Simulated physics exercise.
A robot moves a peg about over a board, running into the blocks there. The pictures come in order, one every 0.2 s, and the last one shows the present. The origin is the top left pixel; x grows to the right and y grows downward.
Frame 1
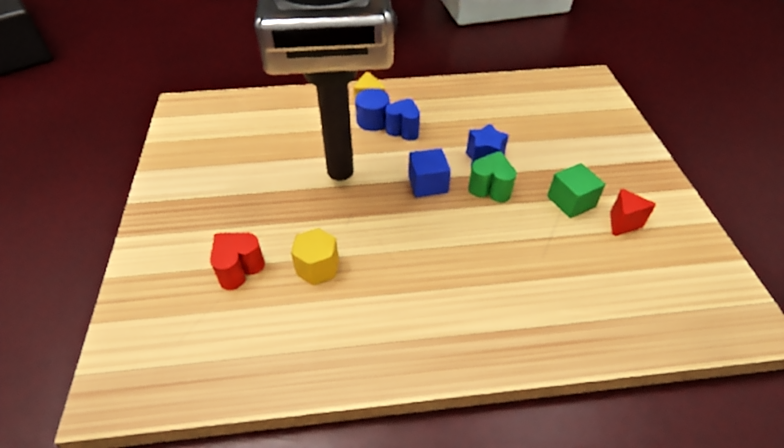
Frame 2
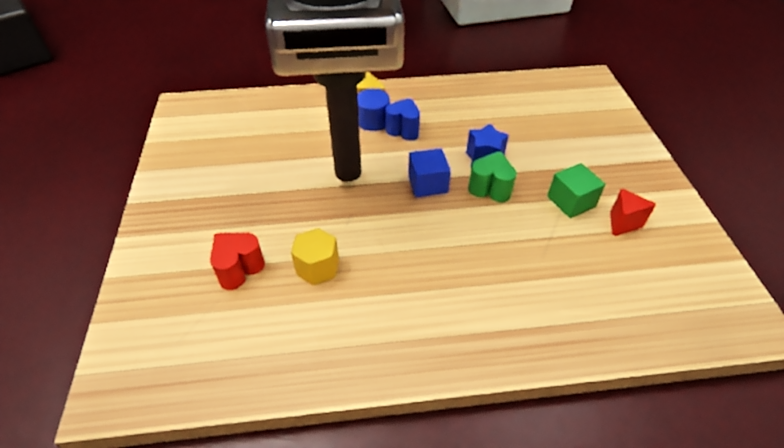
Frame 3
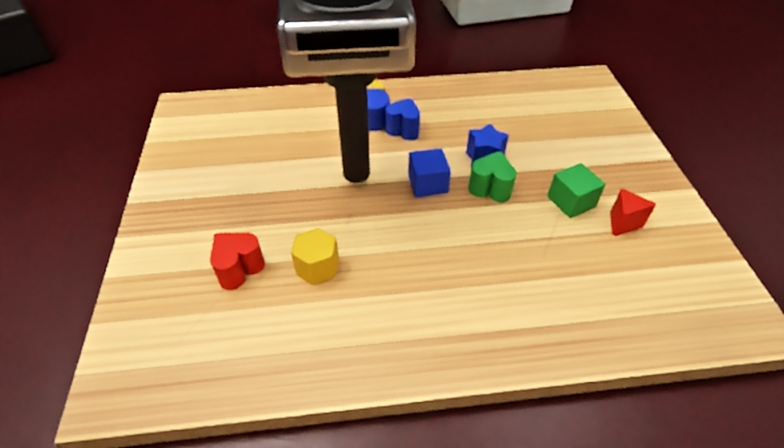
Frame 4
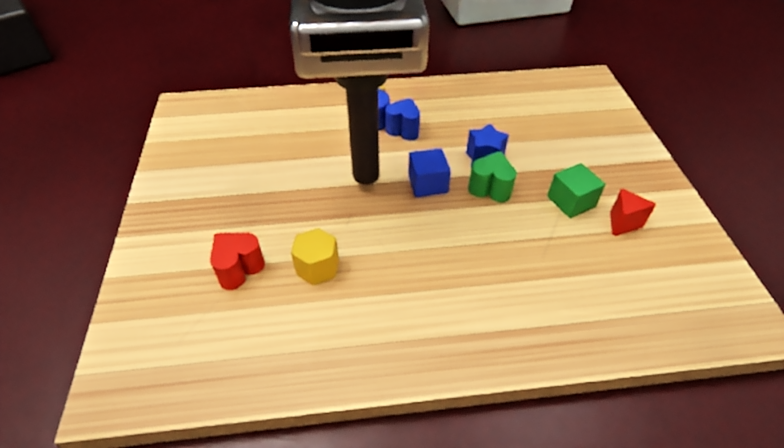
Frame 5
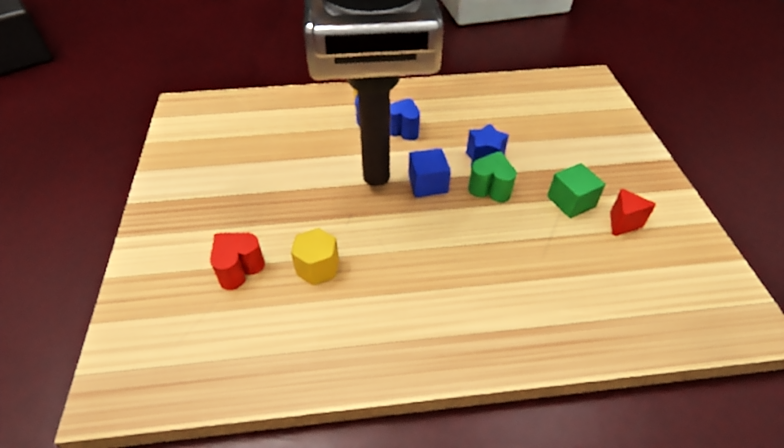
The black peg held by the robot slid slowly to the right across the wooden board, drawing nearer to the blue square block, while the colored blocks around it all stayed still.
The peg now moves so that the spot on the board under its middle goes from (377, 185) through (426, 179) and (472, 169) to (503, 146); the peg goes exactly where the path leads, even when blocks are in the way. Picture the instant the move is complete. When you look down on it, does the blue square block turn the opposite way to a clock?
No
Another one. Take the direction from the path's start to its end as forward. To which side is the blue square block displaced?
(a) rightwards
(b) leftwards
The one that fits is a, rightwards.
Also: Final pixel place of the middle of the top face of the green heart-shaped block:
For the centre of its top, I'd go with (534, 176).
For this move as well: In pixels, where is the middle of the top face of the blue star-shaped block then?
The middle of its upper face will lie at (517, 107).
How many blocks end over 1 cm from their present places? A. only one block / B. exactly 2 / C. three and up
C: Three and up.
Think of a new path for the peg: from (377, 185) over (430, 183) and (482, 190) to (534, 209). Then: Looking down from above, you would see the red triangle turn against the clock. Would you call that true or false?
The statement is incorrect.
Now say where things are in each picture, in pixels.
In the first frame, lower end of the peg (341, 172), tops of blocks, blue heart-shaped block (404, 108), blue square block (430, 161), blue star-shaped block (489, 136), green heart-shaped block (495, 166).
In the second frame, peg (348, 173), blocks as before.
In the third frame, peg (357, 174), blocks as before.
In the fourth frame, peg (366, 175), blocks as before.
In the fifth frame, peg (376, 177), blue heart-shaped block (404, 108), blue square block (430, 161), blue star-shaped block (489, 136), green heart-shaped block (495, 166).
What follows on the original path. One third of the way, peg (428, 171); blue square block (460, 162), turned 25° clockwise; green heart-shaped block (501, 167).
Two thirds of the way, peg (474, 160); blue square block (496, 165), turned 65° clockwise; blue star-shaped block (498, 130); green heart-shaped block (534, 176).
At the end, peg (505, 138); blue heart-shaped block not moved; blue square block (496, 165), turned 65° clockwise; blue star-shaped block (517, 107), turned 40° anticlockwise; green heart-shaped block (534, 176).
